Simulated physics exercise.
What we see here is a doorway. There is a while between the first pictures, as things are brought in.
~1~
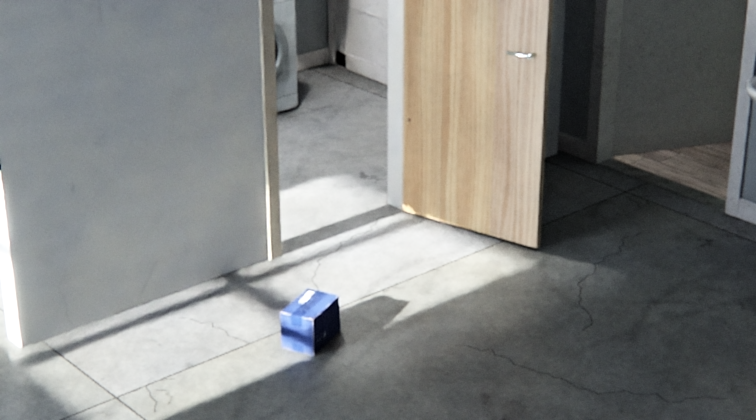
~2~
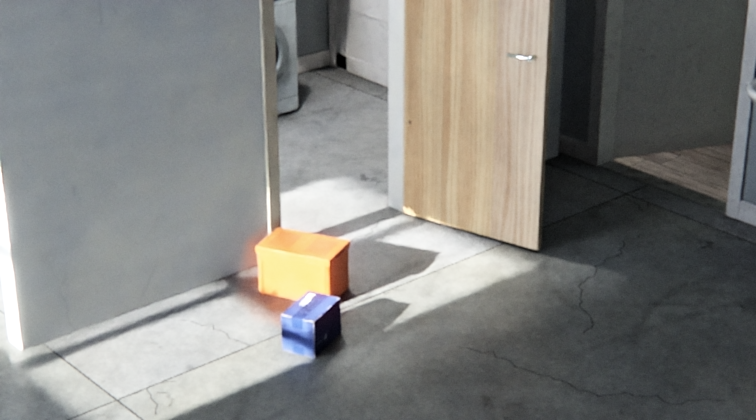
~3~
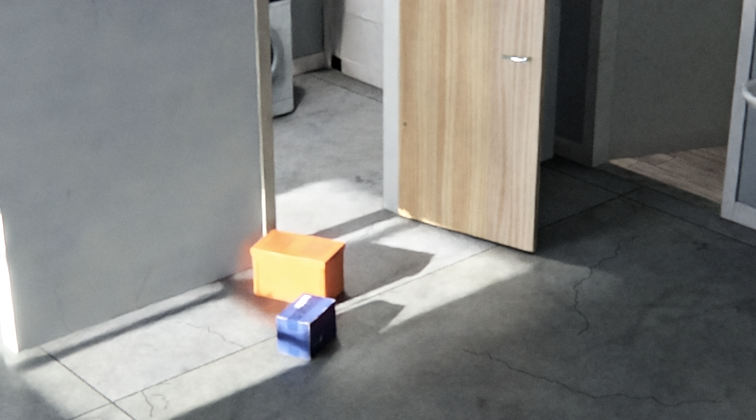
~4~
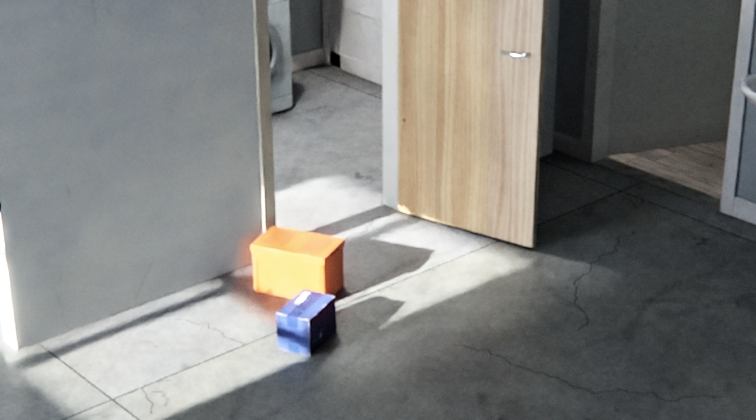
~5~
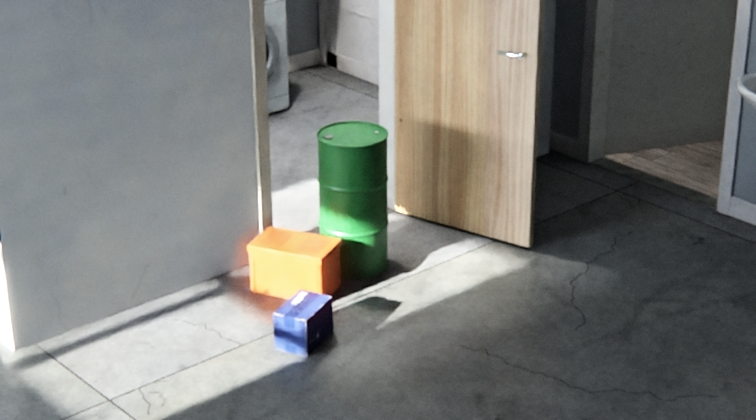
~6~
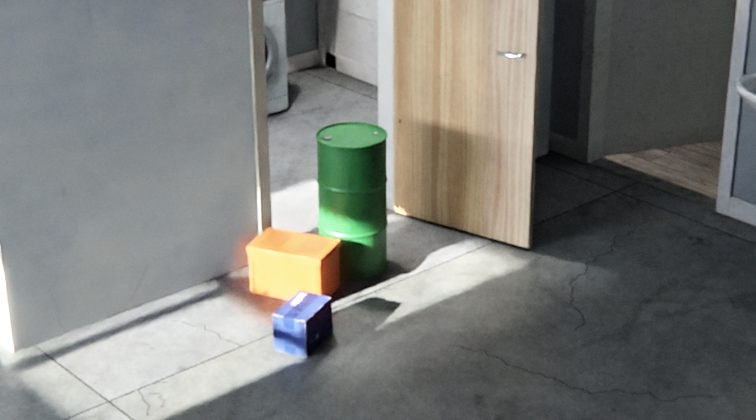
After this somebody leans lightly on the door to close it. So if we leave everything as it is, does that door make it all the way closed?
I expect the push will fail.
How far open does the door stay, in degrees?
The answer is roughly 40°.
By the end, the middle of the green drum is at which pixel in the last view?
In the last picture, near pixel (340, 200).
Then, 0.80 s after the last picture, door 77° open.
Then, 1.20 s after the last picture, door 50° open.
At rest, door 41° open; all 3 in place. Seen from the same camera at the end, green drum near (340, 200).
